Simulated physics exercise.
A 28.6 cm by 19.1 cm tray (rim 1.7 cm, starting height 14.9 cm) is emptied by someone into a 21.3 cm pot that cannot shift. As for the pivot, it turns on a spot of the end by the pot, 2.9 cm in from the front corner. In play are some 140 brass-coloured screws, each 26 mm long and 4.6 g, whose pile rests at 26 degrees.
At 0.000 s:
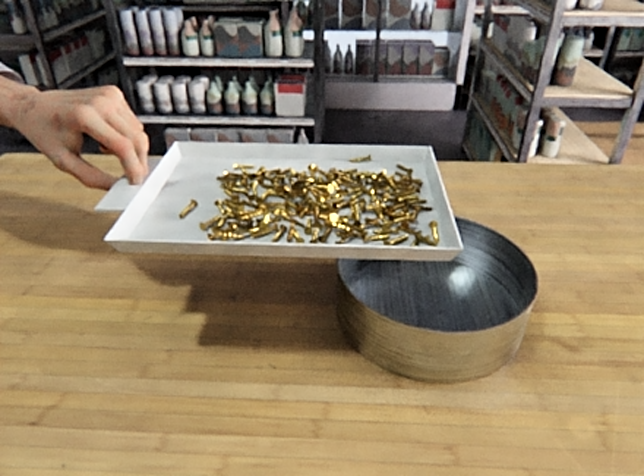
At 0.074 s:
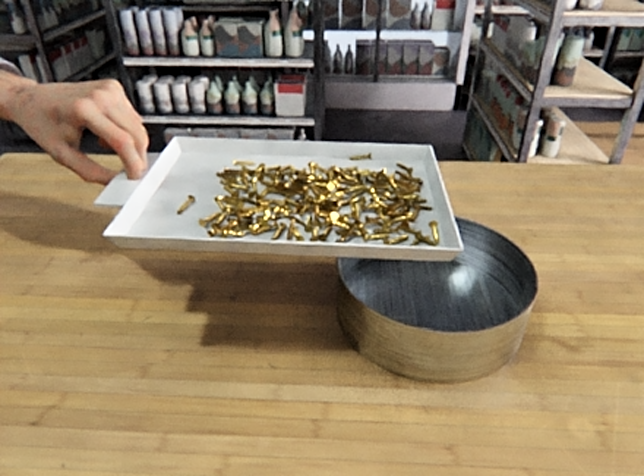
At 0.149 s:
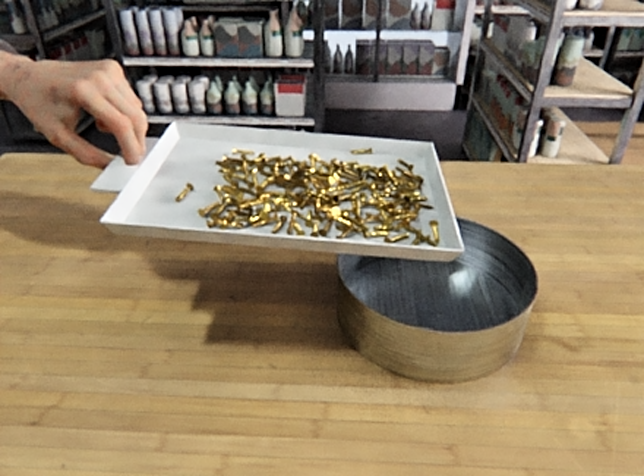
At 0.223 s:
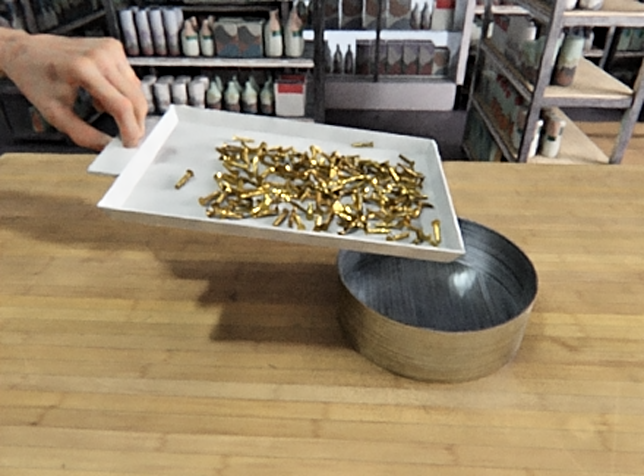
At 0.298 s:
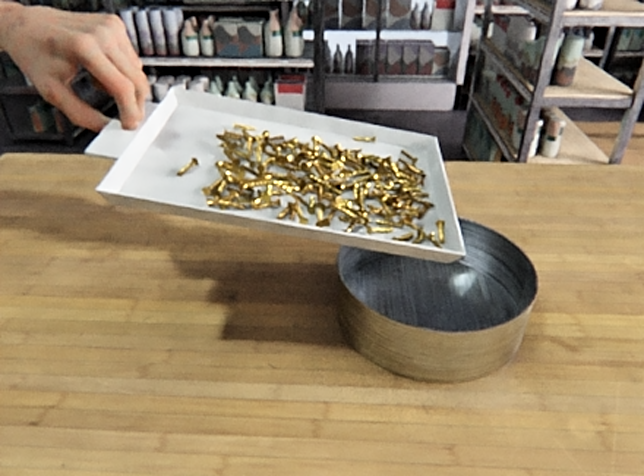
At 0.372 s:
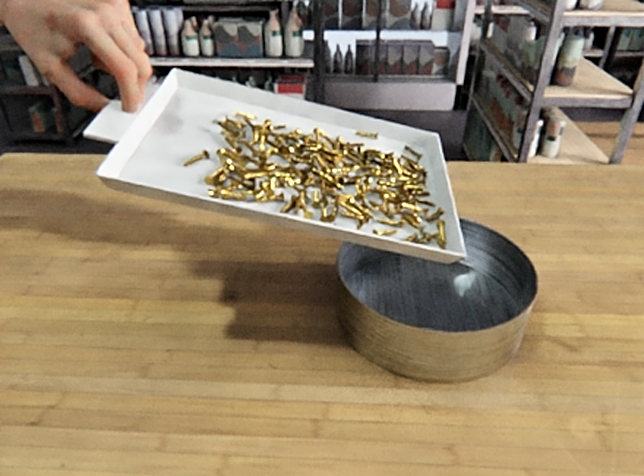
On a wooden worktop before stocked shelves, a hand raising the left end of a white tray of brass-coloured screws beside a round pot.
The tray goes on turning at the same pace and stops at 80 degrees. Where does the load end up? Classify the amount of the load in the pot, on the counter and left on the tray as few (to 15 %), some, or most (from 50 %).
Tray: Few. Pot: Most. Counter: Some.
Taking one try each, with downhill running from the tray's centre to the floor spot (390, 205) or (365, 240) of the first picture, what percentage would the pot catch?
Approximately 95 percent, then 25 percent.
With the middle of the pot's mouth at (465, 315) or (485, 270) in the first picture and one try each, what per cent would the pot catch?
In order, about 100 and about 75 per cent.
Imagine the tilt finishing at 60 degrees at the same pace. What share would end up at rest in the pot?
Roughly 40 %.
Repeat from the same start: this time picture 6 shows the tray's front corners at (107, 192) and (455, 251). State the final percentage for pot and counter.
Per cent by place - pot 25, counter 75.
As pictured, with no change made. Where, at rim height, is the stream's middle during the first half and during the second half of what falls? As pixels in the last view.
First near (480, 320), later near (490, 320).
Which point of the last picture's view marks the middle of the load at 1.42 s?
I'd put it close to (456, 210).
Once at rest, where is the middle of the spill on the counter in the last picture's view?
(505, 418).
After 1.00 s, tilt 46 degrees; the tray holds 100 %, the pot 0 %.
Then, at 1.42 s, tilt 66 degrees; the tray holds 85 %, the pot 10 %.
Then, at 1.92 s, tilt 80 degrees; the tray holds 0 %, the pot 50 %.
In the end, at 2.7 s, tray 0 %, pot 55 %, counter 45 %.
